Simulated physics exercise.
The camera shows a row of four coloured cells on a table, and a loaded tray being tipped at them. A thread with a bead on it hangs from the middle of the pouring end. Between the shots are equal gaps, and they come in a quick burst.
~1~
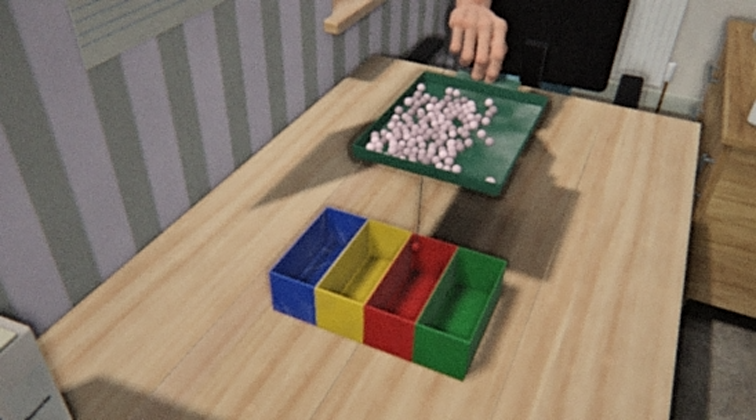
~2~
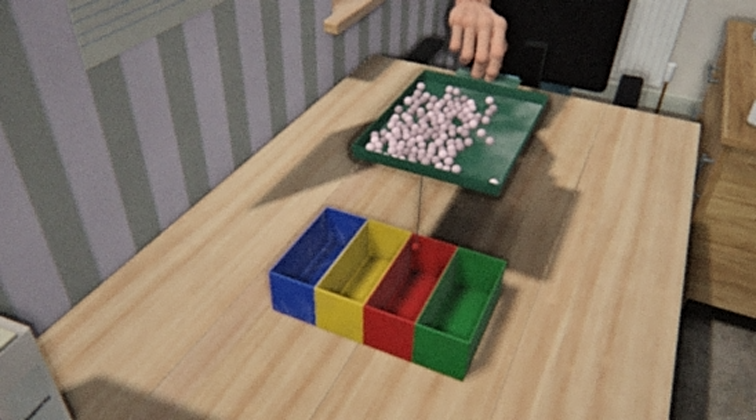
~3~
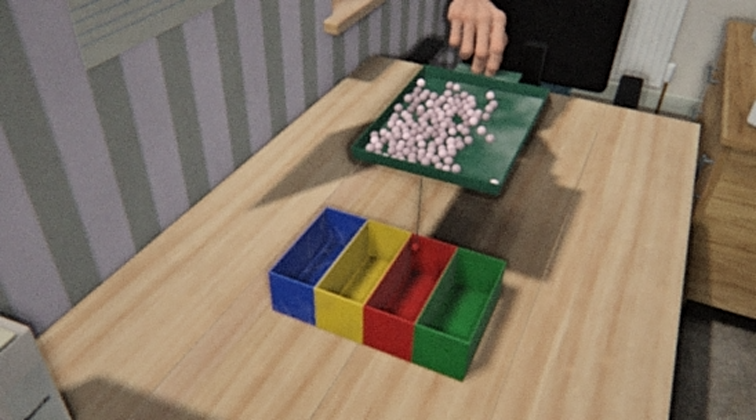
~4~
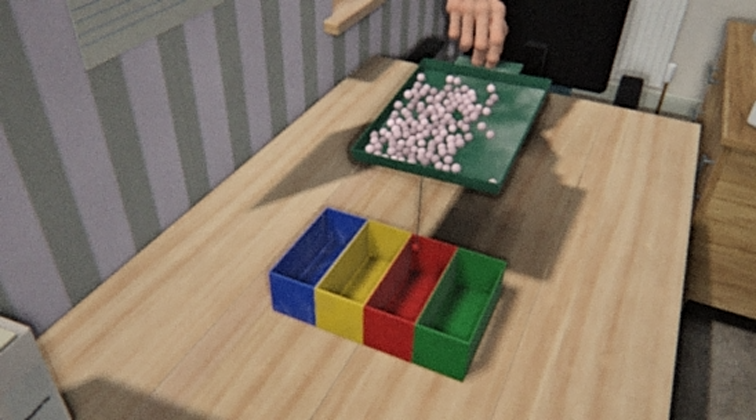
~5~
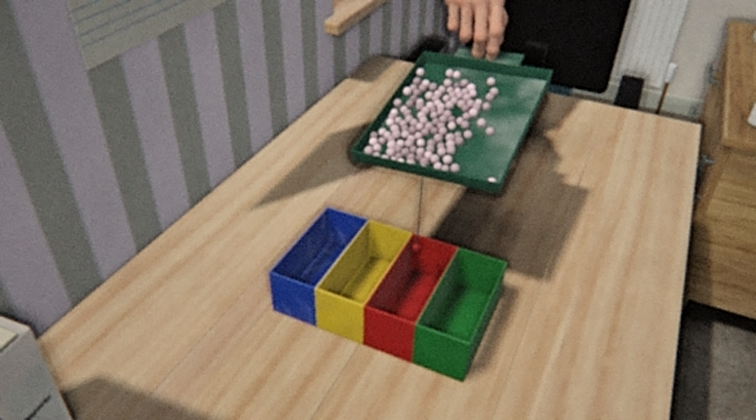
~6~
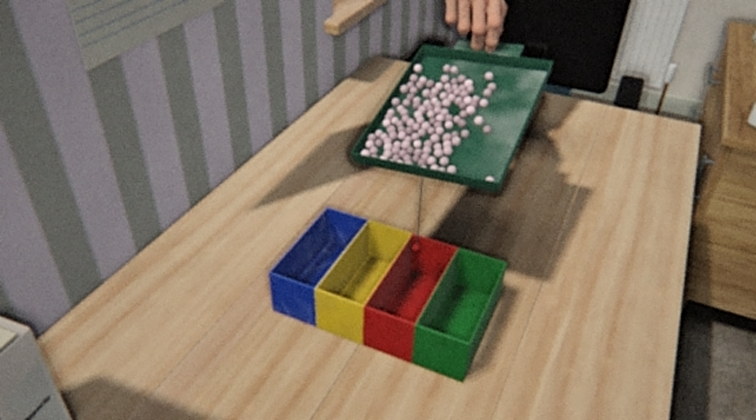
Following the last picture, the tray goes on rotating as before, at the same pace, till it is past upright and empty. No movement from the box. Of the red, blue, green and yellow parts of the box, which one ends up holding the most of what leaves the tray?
The yellow part holds the most.
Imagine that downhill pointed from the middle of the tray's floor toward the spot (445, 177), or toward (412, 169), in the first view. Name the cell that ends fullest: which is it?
The cell in green first, the yellow one second.
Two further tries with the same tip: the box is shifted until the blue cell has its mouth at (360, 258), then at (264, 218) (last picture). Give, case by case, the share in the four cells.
Try 1: Some 80 %; try 2: Some 100 %.
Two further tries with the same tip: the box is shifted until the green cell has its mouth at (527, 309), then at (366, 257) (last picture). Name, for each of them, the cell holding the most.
Result 1: Blue. Result 2: The green cell.
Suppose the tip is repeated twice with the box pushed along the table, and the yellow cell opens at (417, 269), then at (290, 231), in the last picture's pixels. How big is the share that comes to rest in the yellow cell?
It would be roughly 20 per cent, followed by roughly 0 per cent.
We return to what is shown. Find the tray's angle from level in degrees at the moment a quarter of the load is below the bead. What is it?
Close to 95° of tilt at that moment.
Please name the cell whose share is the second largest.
Ranked second: That blue cell.
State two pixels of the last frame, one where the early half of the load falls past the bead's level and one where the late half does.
First near (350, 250), later near (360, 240).
Just after the last frame, tray tipped steeply; every one on the tray.
A moment on, tray tipped right over; roughly a quarter on the tray; roughly a quarter in the yellow cell; about a tenth in the blue cell; about a tenth in the red cell; roughly a quarter falling or outside the box.
Further on, tray tipped past a quarter turn; roughly half in the yellow cell; roughly a quarter in the blue cell; about a tenth in the red cell; just a few in the green cell; just a few falling or outside the box.
When it is over, tray tipped past a quarter turn; roughly half in the yellow cell; roughly a quarter in the blue cell; about a tenth in the red cell; just a few in the green cell; just a few outside the box.
